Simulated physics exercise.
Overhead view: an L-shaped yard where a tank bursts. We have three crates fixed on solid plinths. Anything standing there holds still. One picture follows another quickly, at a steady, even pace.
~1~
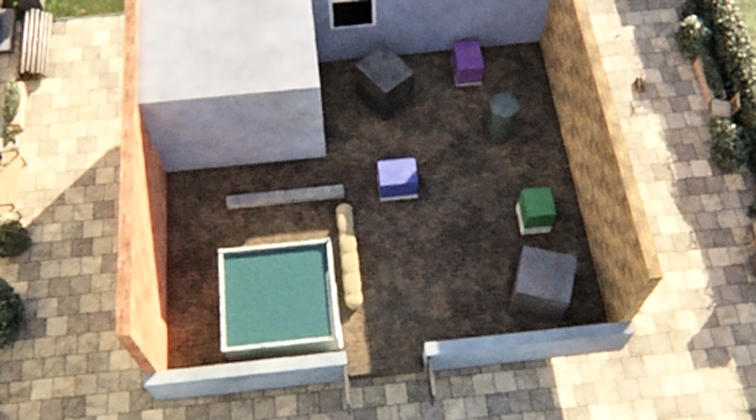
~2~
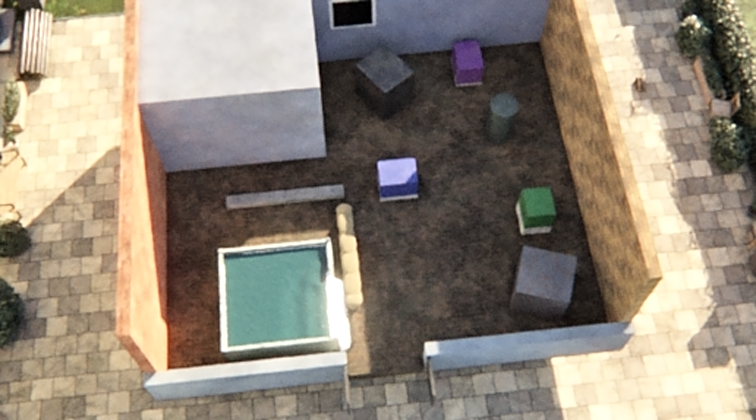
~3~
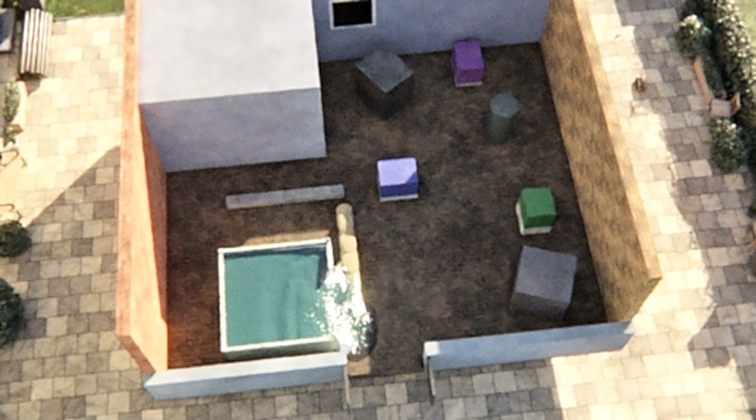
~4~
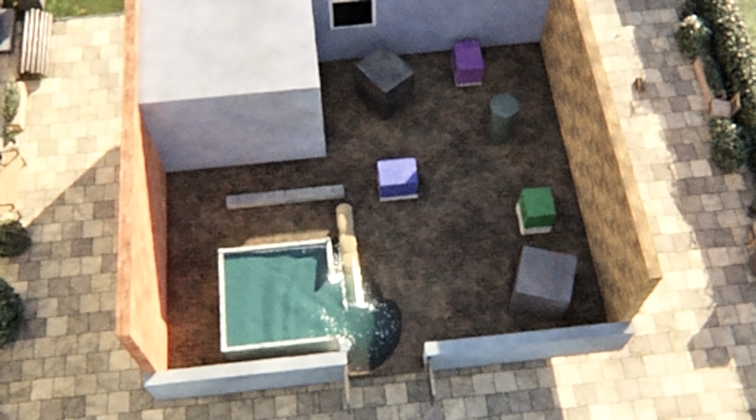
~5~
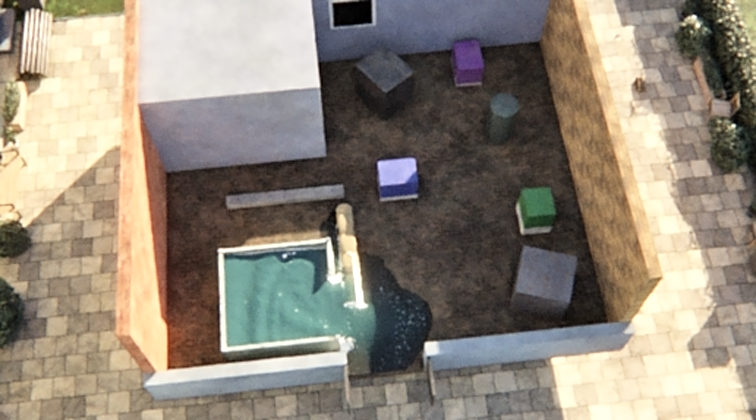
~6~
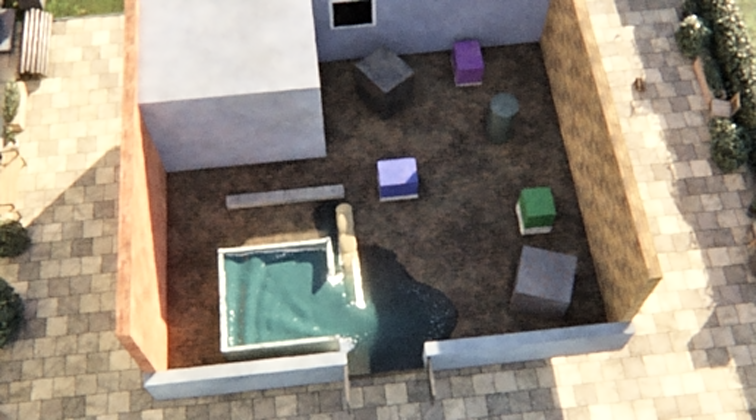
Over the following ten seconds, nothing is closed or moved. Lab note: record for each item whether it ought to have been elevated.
One by one: The blue crate will have no water on it; the green crate will have no water on it; the purple crate will have water on it.
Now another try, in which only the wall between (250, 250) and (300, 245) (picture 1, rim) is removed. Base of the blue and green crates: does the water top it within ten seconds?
Then: Blue crate gets wet, green crate keeps dry.
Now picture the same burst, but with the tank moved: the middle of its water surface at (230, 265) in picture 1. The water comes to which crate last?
That would be the one in purple.
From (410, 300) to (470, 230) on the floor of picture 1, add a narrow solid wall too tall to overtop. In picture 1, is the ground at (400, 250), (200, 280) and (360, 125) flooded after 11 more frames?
Outcome by spot, in order - watered, unwatered, unwatered.
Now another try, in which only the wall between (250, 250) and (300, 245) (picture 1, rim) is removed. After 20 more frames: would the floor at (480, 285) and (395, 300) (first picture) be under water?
Taking the two spots in turn: Parched and parched.
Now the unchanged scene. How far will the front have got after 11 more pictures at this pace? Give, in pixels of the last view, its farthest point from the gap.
Farthest reach: (607, 335).
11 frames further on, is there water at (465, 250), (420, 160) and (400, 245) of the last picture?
Point one sodden, point two left clear, point three sodden.
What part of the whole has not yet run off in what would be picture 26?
Close to 86 %.
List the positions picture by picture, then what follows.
In the first picture, still water in the open tank at (278, 295).
In the second picture, the front is at (345, 349), out from the gap at (334, 311).
In the third picture, water pours out at (334, 312) and has run to (340, 262).
In the fourth picture, water pours out at (334, 312) and has run to (338, 242).
In the fifth picture, water pours out at (334, 312) and has run to (335, 216).
In the sixth picture, the front is at (333, 201), out from the gap at (334, 311).
A moment on, water covers 20 % of the floor; the blue crate not reached, the green crate not reached, the purple crate not reached.
Next, water covers 30 % of the floor; the blue crate water round its plinth, the green crate water round its plinth, the purple crate not reached.
Then, water covers 40 % of the floor; the blue crate water round its plinth, the green crate water round its plinth, the purple crate not reached.
Later, water covers 65 % of the floor; the blue crate water round its plinth, the green crate water round its plinth, the purple crate water round its plinth.
In the end, water covers 85 % of the floor; the blue crate stayed above the water, the green crate stayed above the water, the purple crate was topped.
